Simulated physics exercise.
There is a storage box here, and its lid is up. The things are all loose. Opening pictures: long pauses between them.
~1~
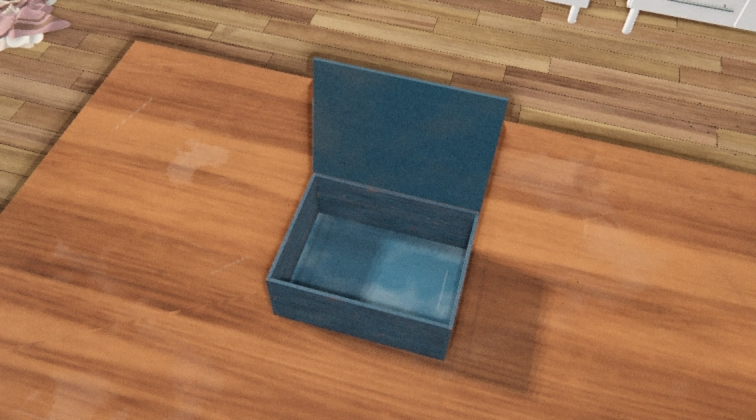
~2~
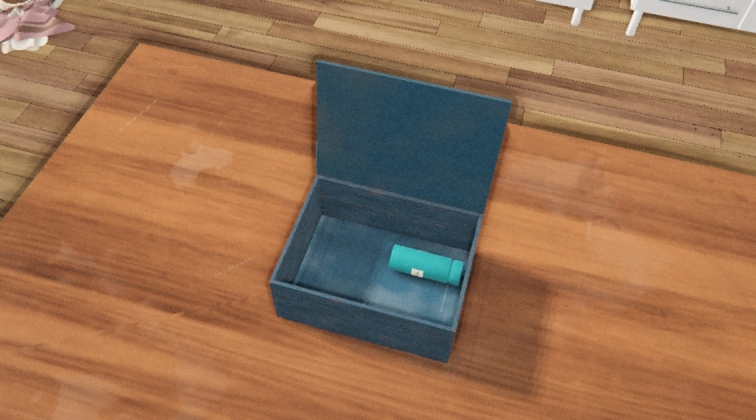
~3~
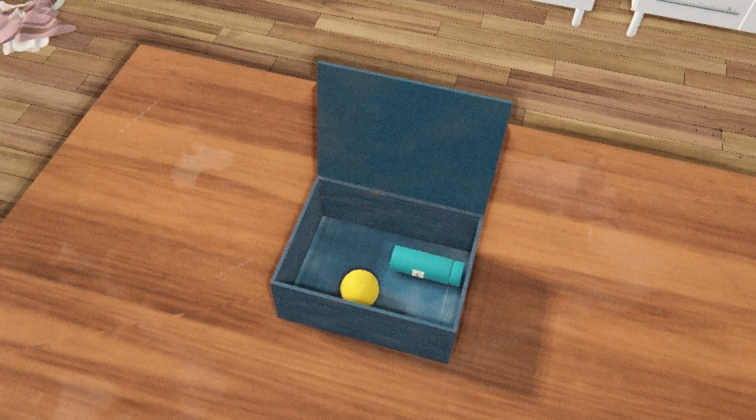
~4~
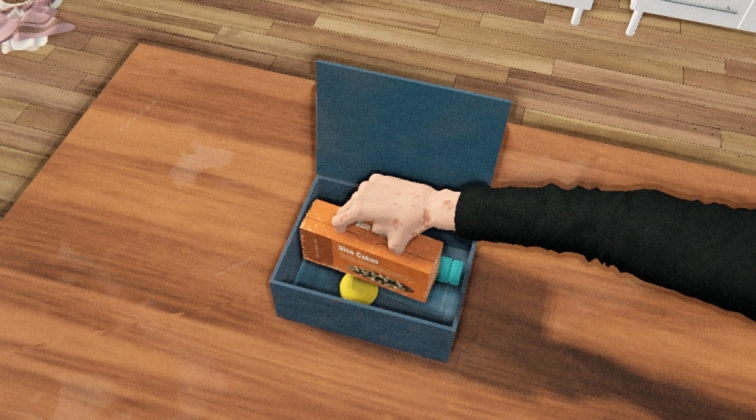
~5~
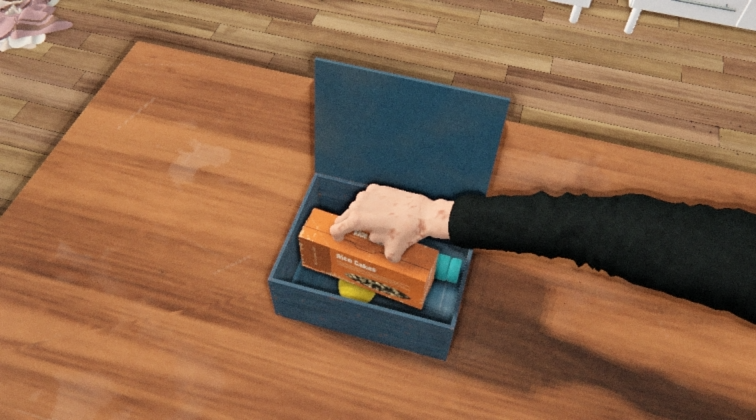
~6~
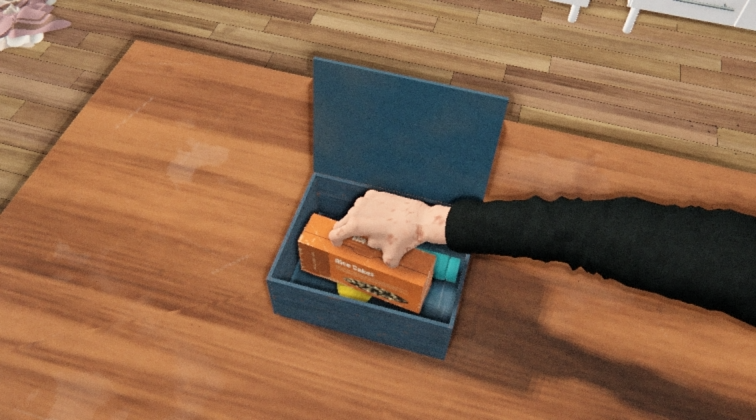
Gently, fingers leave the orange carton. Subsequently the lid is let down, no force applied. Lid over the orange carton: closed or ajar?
Seems the lid won't be blocked.
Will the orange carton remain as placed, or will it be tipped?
Looking at the last picture, it sits at an angle.
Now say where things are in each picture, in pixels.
In the first picture, the last thing is not in view yet.
In the second picture, the last thing is not in view yet; turquoise shaker (426, 265).
In the third picture, the last thing is not in view yet; turquoise shaker (427, 266).
The fourth picture shows still above its spot; orange carton (371, 251).
The fifth picture shows still above its spot; orange carton (368, 258).
The sixth picture shows in place under the hand; orange carton (366, 263).
Then, 0.60 s after the last picture, orange carton tipped 66° from how it was near (392, 268); yellow lemon rolled a little.
Then, 1.30 s after the last picture, lid 79° above the rim; orange carton tipped 55° from how it was near (387, 269); yellow lemon rolled about its own width.
Then, 1.70 s after the last picture, lid 49° above the rim; orange carton tipped 55° from how it was near (387, 269); yellow lemon rolled about its own width.
Then, 2.10 s after the last picture, lid 7° above the rim; orange carton tipped 55° from how it was near (387, 269); yellow lemon rolled about its own width.
At rest, lid shut; tipped over in the box, orange carton; moved from the start, yellow lemon; turquoise shaker in place. Seen from the same camera at the end, orange carton near (387, 268).
